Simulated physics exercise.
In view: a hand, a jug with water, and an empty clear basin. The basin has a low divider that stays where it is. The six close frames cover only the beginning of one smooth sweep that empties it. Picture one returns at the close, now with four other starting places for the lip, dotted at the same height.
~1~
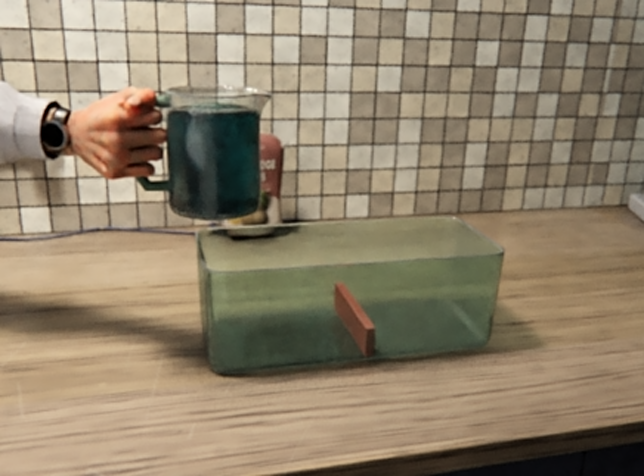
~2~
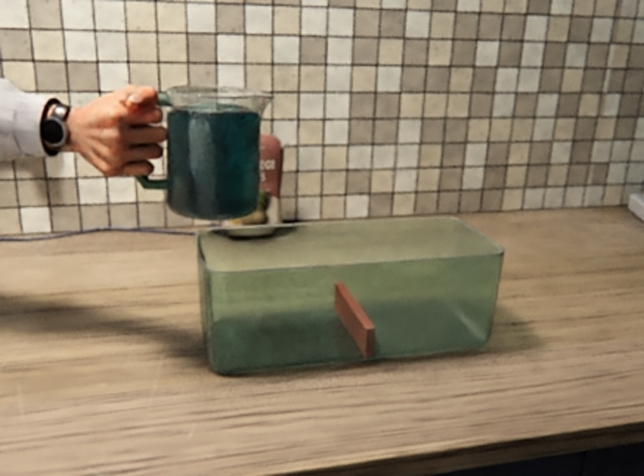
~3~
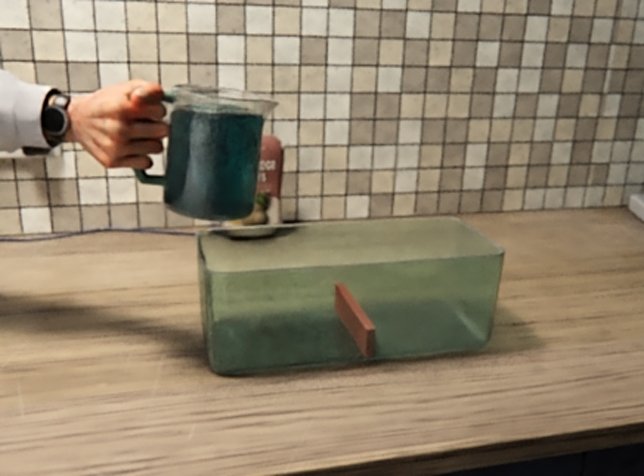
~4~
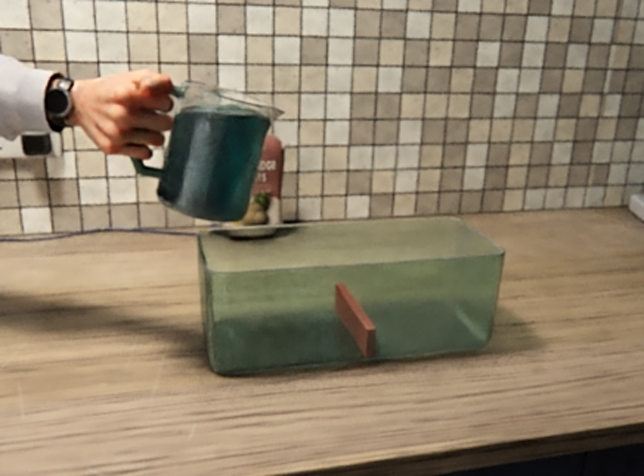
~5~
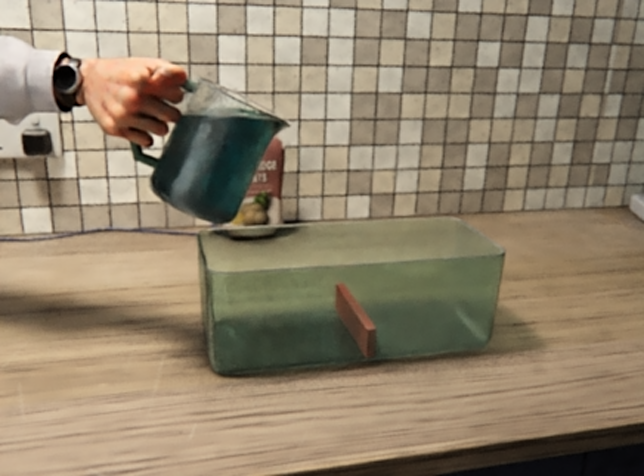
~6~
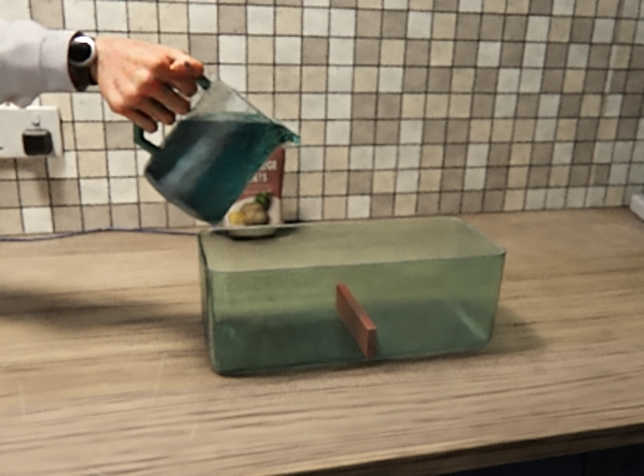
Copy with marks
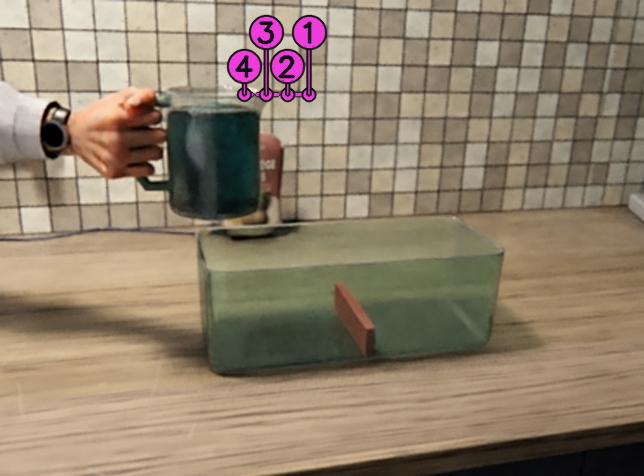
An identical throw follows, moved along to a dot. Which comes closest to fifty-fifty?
I would pick place 1.
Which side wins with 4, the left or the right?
The left one.
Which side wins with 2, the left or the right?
More ends on the left.
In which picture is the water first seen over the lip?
In picture 6.
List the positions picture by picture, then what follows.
Upright, lip at (271, 94); basin from (209, 370) to (487, 342); top of the wall at (354, 303); nothing has left yet.
Upright, lip at (272, 96); nothing has left yet.
Tipped about 7°, lip at (277, 102); nothing has left yet.
Tipped about 15°, lip at (283, 111); nothing has left yet.
Tipped about 25°, lip at (289, 124); nothing has left yet.
Tipped about 37°, lip at (293, 140); water is over the lip, down to (293, 140).
On the marked copy, 1 at (309, 94); 2 at (287, 94); 3 at (266, 94); 4 at (244, 94).
With 1, about 48 % ends left of the wall and 51 % right of it.
With 2, about 76 % ends left of the wall and 19 % right of it; 5 % is lost outside.
With 3, about 87 % ends left of the wall and 9 % right of it; 4 % is lost outside.
With 4, about 89 % ends left of the wall and 10 % right of it.
